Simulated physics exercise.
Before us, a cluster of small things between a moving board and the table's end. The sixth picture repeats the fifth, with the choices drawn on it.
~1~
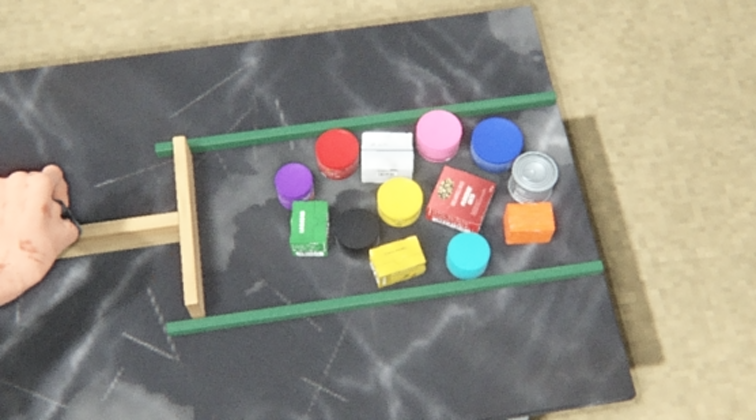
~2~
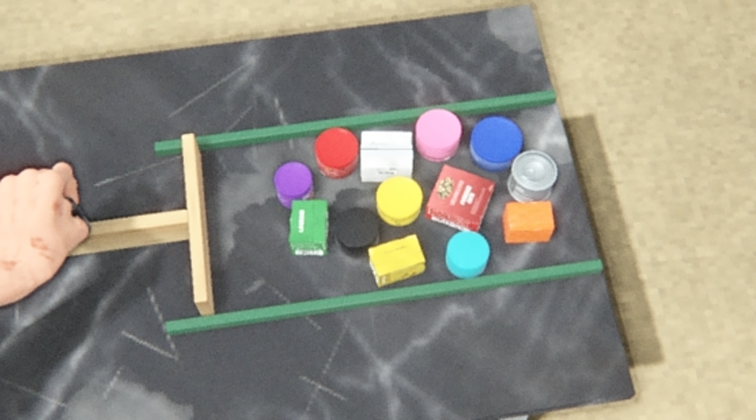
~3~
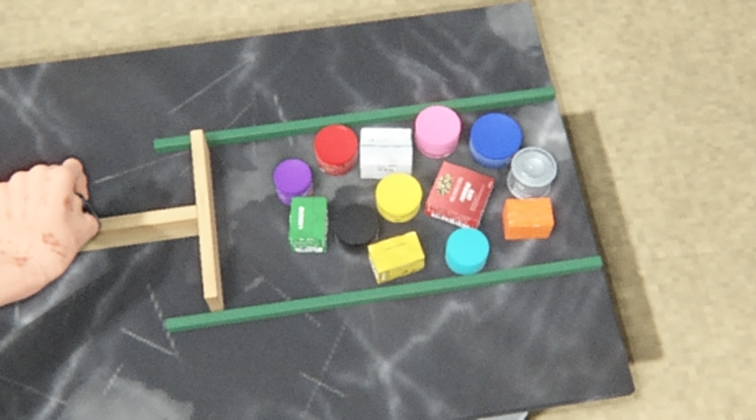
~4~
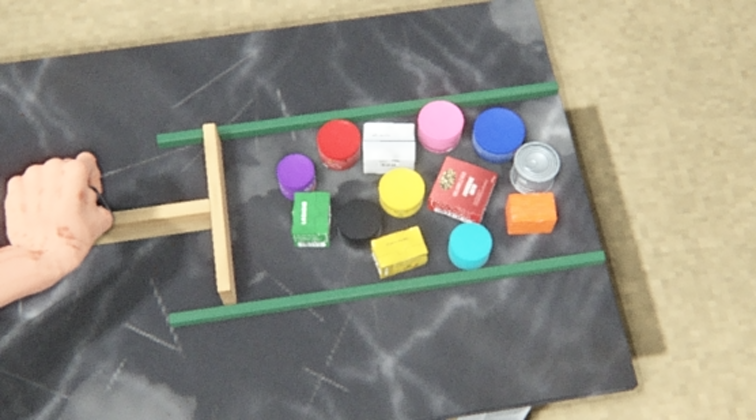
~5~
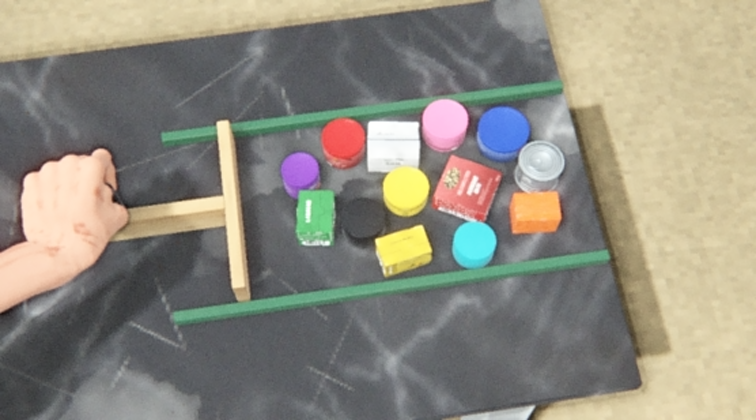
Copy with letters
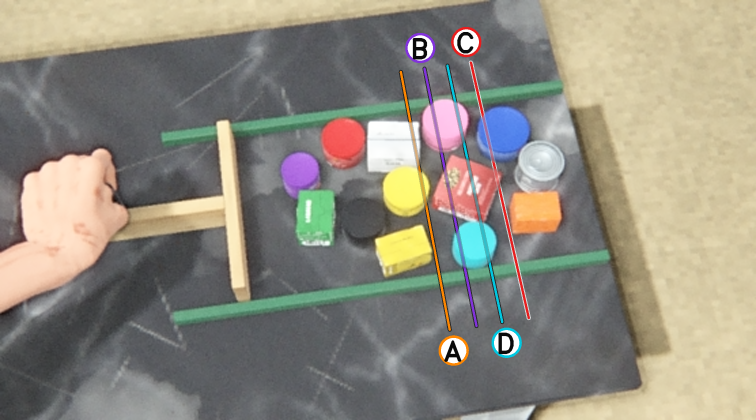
On a dark marbled tabletop, a hand slowly pushed a wooden board to the right between two green strips, toward a cluster of colourful little pots and packets that stayed where they were.
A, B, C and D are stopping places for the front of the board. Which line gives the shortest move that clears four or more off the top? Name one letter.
It can halt at C.
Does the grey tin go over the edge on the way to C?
By then, yes.
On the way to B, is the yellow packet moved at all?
By then, yes.
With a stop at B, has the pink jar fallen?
No.
On the marked copy, A at (424, 193); B at (449, 189); C at (498, 183); D at (473, 186).
With C. Early on, board (329, 187); red tub (348, 139); yellow tub (417, 185).
Further on, board (424, 174); grey tin (584, 174); blue tub (569, 135).
At the end, board (497, 164); orange block over the edge; grey tin over the edge; five fallen.
As for the rest, A drops none; B drops only two; D drops only three.
